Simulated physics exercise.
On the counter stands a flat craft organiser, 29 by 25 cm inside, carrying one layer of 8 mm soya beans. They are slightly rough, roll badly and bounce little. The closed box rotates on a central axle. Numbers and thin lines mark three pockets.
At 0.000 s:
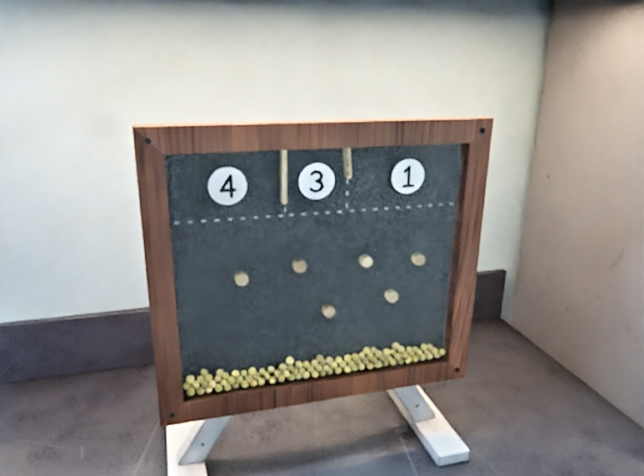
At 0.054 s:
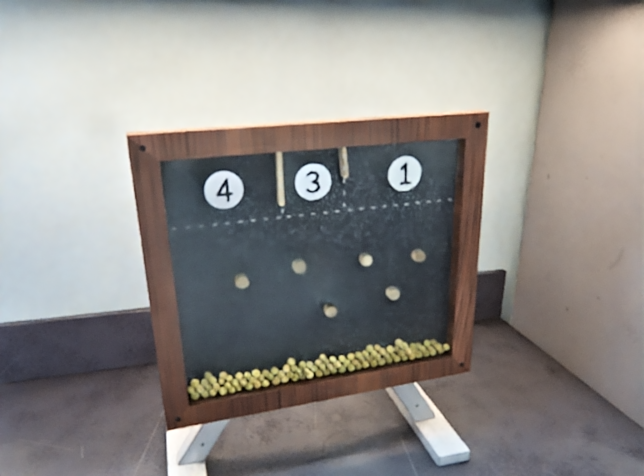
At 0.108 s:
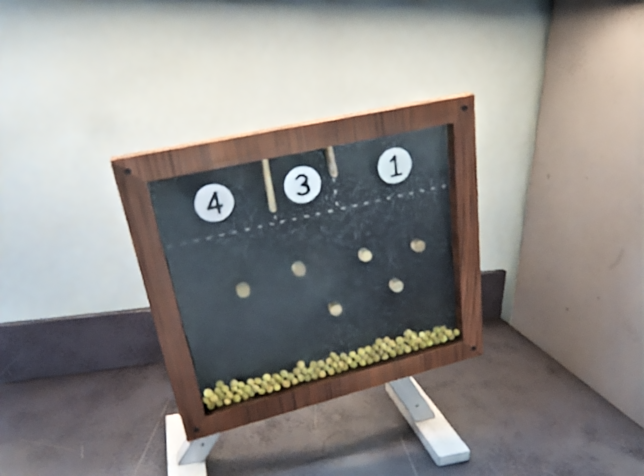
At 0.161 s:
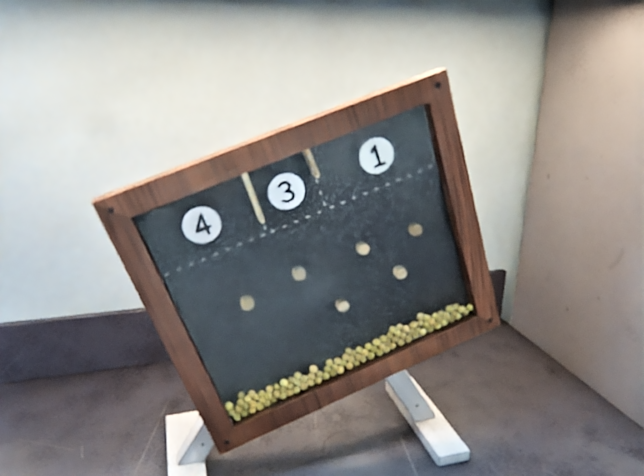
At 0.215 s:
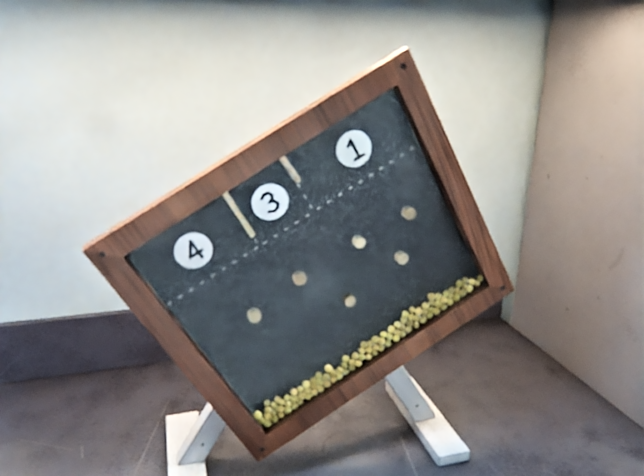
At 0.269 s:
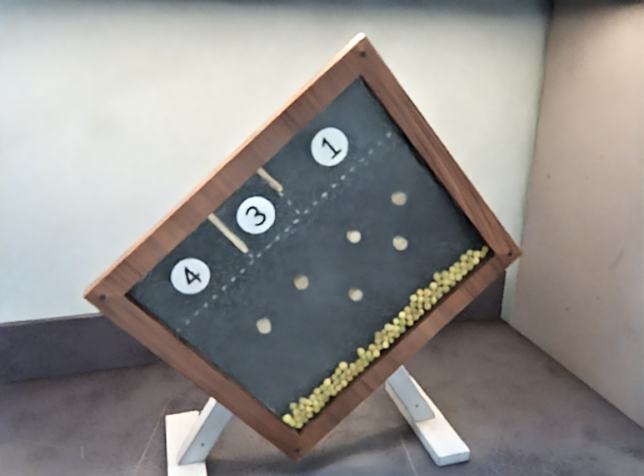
On a grey counter, a wood-framed dark panel with numbered circles, pegs and small yellow-green beans along its bottom edge turns steadily anticlockwise from level to a steep tilt, the beans staying in a band along that edge.
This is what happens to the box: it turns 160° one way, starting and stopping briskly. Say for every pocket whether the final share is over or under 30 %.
No. 1: Under; no. 3: Under; no. 4: Over 30 %.
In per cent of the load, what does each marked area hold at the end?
Pocket 1: 0; pocket 3: 0; pocket 4: 75.
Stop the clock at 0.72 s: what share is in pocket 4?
Some 25 per cent.
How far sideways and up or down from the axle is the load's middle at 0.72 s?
About 9 cm right and 9 cm below.
After 0.50 s, it stands 89° anticlockwise; the beans' middle is 10 cm right of and 6 cm below the centre; nothing in the marked areas.
After 0.72 s, it stands 134° anticlockwise; the beans' middle is 9 cm right of and 9 cm below the centre; no. 4, 25 %.
After 0.92 s, it stands 160° anticlockwise; the beans' middle is 8 cm right of and 11 cm below the centre; no. 4, 70 %.
All still by 1.4 s, it stands 160° anticlockwise; no. 1, 0 %, no. 3, 0 %, no. 4, 75 %, elsewhere 25 %.
